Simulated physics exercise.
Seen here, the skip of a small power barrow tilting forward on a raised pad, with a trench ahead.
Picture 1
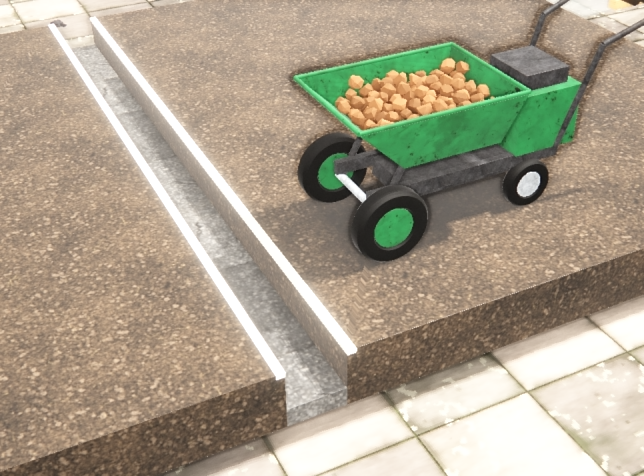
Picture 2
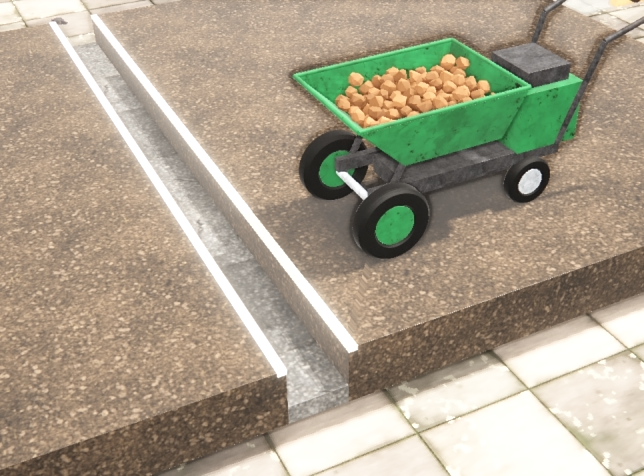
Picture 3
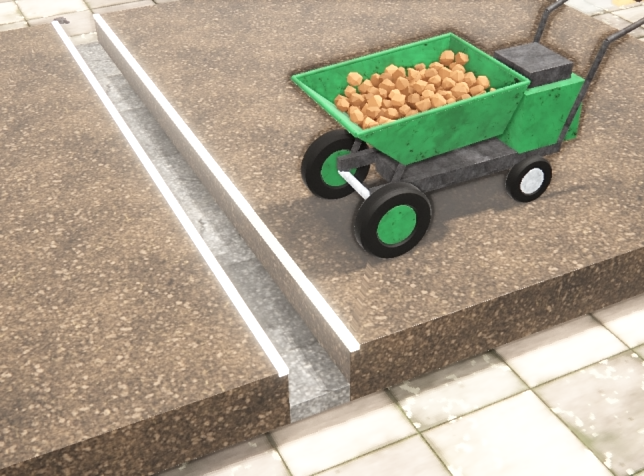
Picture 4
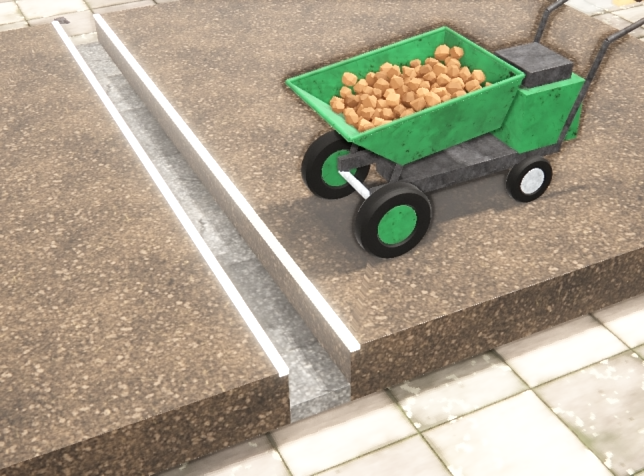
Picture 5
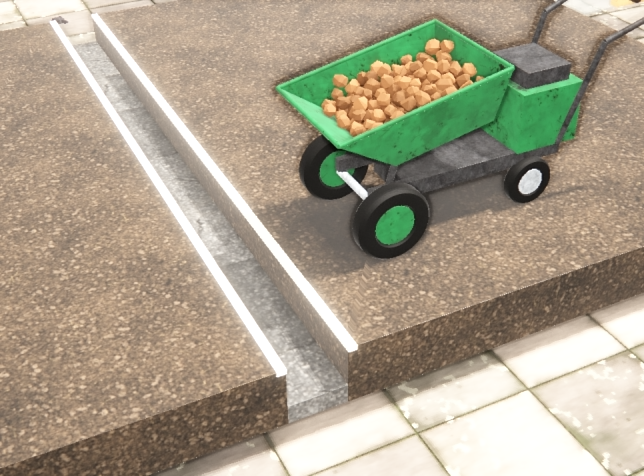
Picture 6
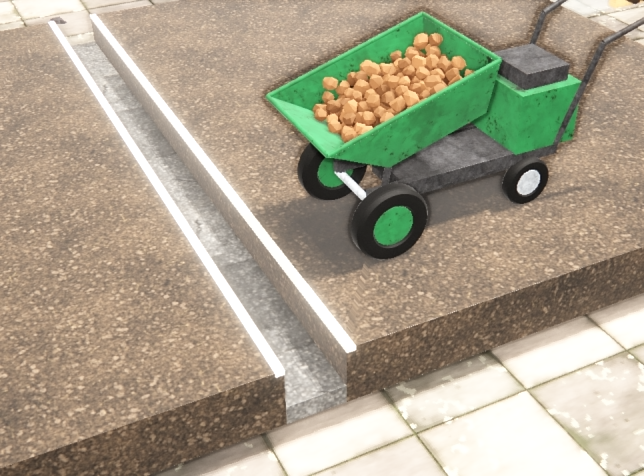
At the start, a green power barrow heaped with brown clods stands on a raised pad, its skip level, to the right of a narrow trench. The skip then begins tilting forward to the left, barely at first, then clearly, its back end rising while the wheels stay put and the load remains inside.
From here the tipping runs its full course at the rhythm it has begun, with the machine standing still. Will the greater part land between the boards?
Between the edges lies over half of the load.
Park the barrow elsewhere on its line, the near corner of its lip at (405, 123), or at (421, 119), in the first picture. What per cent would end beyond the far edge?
Roughly 0 per cent, and 0 per cent.
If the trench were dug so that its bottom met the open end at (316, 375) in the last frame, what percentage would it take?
Roughly 50 in a hundred.
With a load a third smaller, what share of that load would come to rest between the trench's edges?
Roughly 70 in a hundred.
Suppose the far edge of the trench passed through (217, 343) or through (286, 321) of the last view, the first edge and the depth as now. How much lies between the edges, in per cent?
First some 100, then 20 per cent.
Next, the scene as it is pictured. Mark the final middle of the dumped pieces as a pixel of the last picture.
Around (228, 282).
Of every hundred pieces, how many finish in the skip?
About 0 per cent.
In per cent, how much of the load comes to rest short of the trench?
Near 0 %.
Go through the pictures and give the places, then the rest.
Lip of the skip (359, 134), level; top of the load (431, 96), clay clods; first edge of the trench (323, 312); far edge (254, 334), the trench under half as wide as the skip, and about half as deep as wide, in the first frame.
Lip of the skip (359, 133), level; top of the load (431, 93), in the second frame.
Lip of the skip (356, 135), tipped barely; top of the load (430, 91), in the third frame.
Lip of the skip (350, 140), tipped a little; top of the load (430, 78), in the fourth frame.
Lip of the skip (339, 147), tipped a little; top of the load (430, 67), in the fifth frame.
Lip of the skip (328, 156), tipped clearly; top of the load (429, 77); first edge of the trench (322, 310); far edge (254, 332), in the sixth frame.
Just after the last frame, skip tipped steeply; every one in the skip.
A moment on, skip tipped right over; roughly a third in the skip; roughly half in or heaped over the trench; roughly a quarter beyond it; just a few falling.
Further on, skip tipped right over; roughly two thirds in or heaped over the trench; roughly a third beyond it.
When it is over, skip tipped right over; roughly two thirds in or heaped over the trench; roughly a third beyond it.
